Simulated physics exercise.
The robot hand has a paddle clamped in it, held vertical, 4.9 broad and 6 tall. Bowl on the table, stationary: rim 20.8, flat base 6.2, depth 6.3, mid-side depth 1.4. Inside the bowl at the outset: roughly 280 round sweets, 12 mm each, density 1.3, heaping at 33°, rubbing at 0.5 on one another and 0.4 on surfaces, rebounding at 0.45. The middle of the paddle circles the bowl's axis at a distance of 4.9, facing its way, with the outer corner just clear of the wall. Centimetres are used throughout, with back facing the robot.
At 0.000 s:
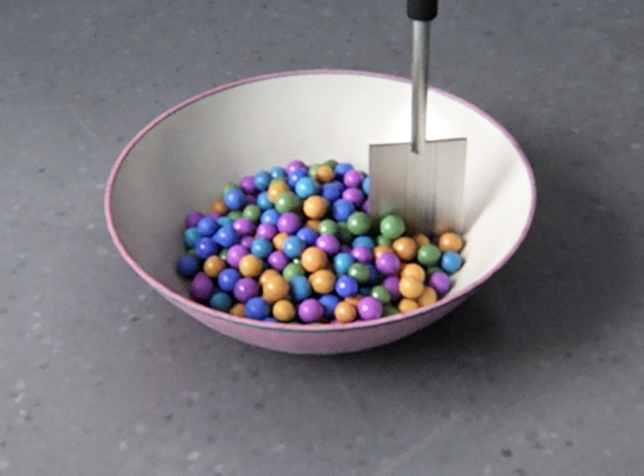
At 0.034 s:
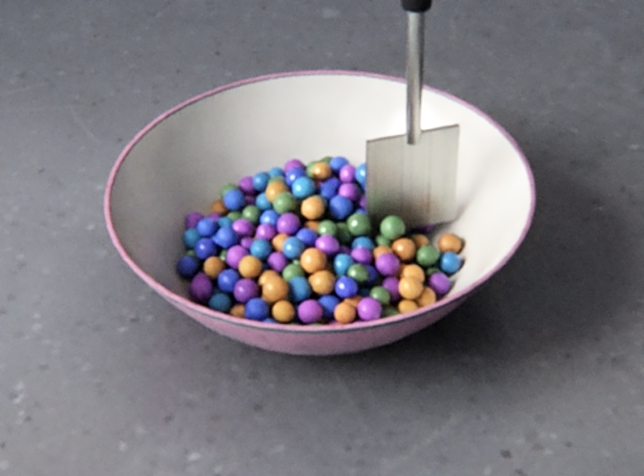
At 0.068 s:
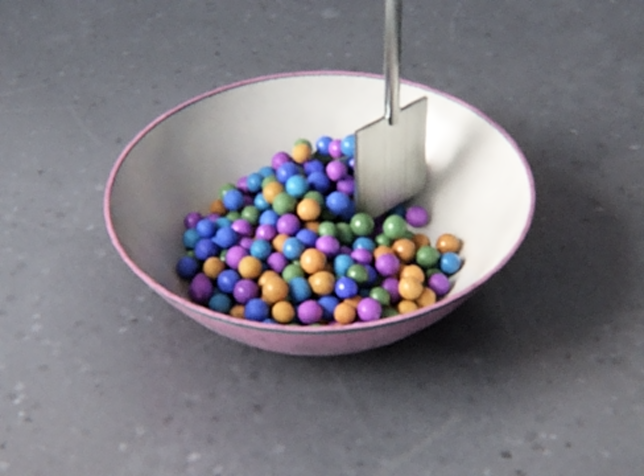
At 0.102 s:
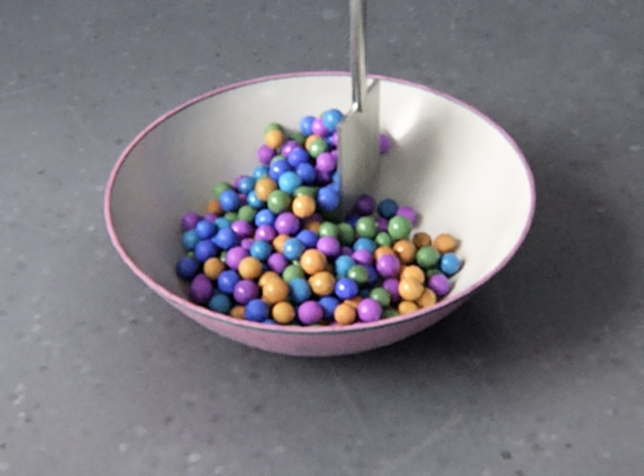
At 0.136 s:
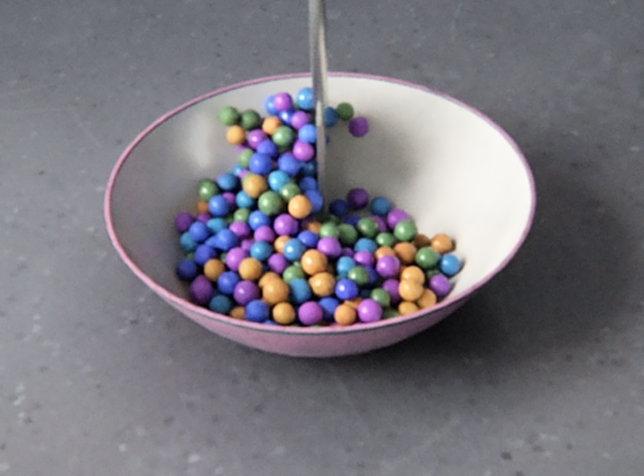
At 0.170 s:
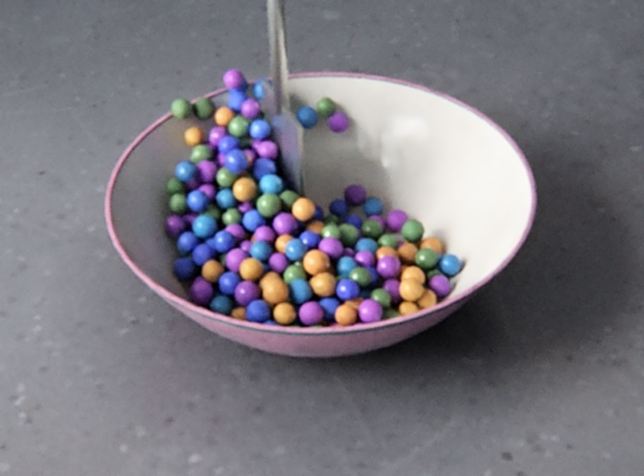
A metal paddle sweeps leftward through a bowl, pushing colorful balls up its back-left side.
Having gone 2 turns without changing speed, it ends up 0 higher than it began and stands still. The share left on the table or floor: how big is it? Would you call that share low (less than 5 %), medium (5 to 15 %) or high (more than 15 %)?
I would call it high.
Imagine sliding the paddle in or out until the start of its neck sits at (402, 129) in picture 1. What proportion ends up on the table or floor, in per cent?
Close to 15 in a hundred.
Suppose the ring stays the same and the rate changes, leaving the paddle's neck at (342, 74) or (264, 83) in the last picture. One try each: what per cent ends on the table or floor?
Roughly 10 per cent on the first try and 30 per cent on the second.
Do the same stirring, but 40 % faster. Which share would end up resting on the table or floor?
45 %.
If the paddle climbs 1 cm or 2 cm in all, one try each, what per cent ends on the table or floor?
About 15 per cent on the first try and 15 per cent on the second.
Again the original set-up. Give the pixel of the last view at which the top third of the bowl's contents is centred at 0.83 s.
(234, 290).
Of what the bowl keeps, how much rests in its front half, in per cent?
About 45 per cent.
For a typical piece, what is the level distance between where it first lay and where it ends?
Near 11 cm.
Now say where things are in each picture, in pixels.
Paddle neck at (419, 116), 0° round; upper third of the load around (315, 240), from x 190 to 450, top at y 170; 280 in the bowl, in the first frame.
Paddle neck at (414, 107), 10° round; upper third of the load around (316, 235), from x 190 to 450, top at y 165, in the second frame.
Paddle neck at (392, 88), 35° round; upper third of the load around (314, 228), from x 190 to 450, top at y 145, in the third frame.
Paddle neck at (359, 76), 59° round; upper third of the load around (305, 206), from x 190 to 450, top at y 120, in the fourth frame.
Paddle neck at (319, 73), 83° round; upper third of the load around (279, 195), from x 185 to 450, top at y 100, in the fifth frame.
Paddle neck at (280, 78), 108° round; upper third of the load around (247, 188), from x 175 to 450, top at y 80; 280 in the bowl, in the sixth frame.
After 0.50 s, 347° round, highest piece 9 above the table; 233 in the bowl, 37 on the table or floor, 10 in flight or on the tool.
After 0.83 s, 226° round, highest piece 8 above the table; 202 in the bowl, 73 on the table or floor, 5 in flight or on the tool.
After 1.20 s, 0° round, highest piece 5 above the table; 194 in the bowl, 86 on the table or floor.
After 1.90 s, 0° round, highest piece 5 above the table; 194 in the bowl, 86 on the table or floor.
At rest, 194 in the bowl, 86 on the table or floor. That is 31 % on the table or floor.
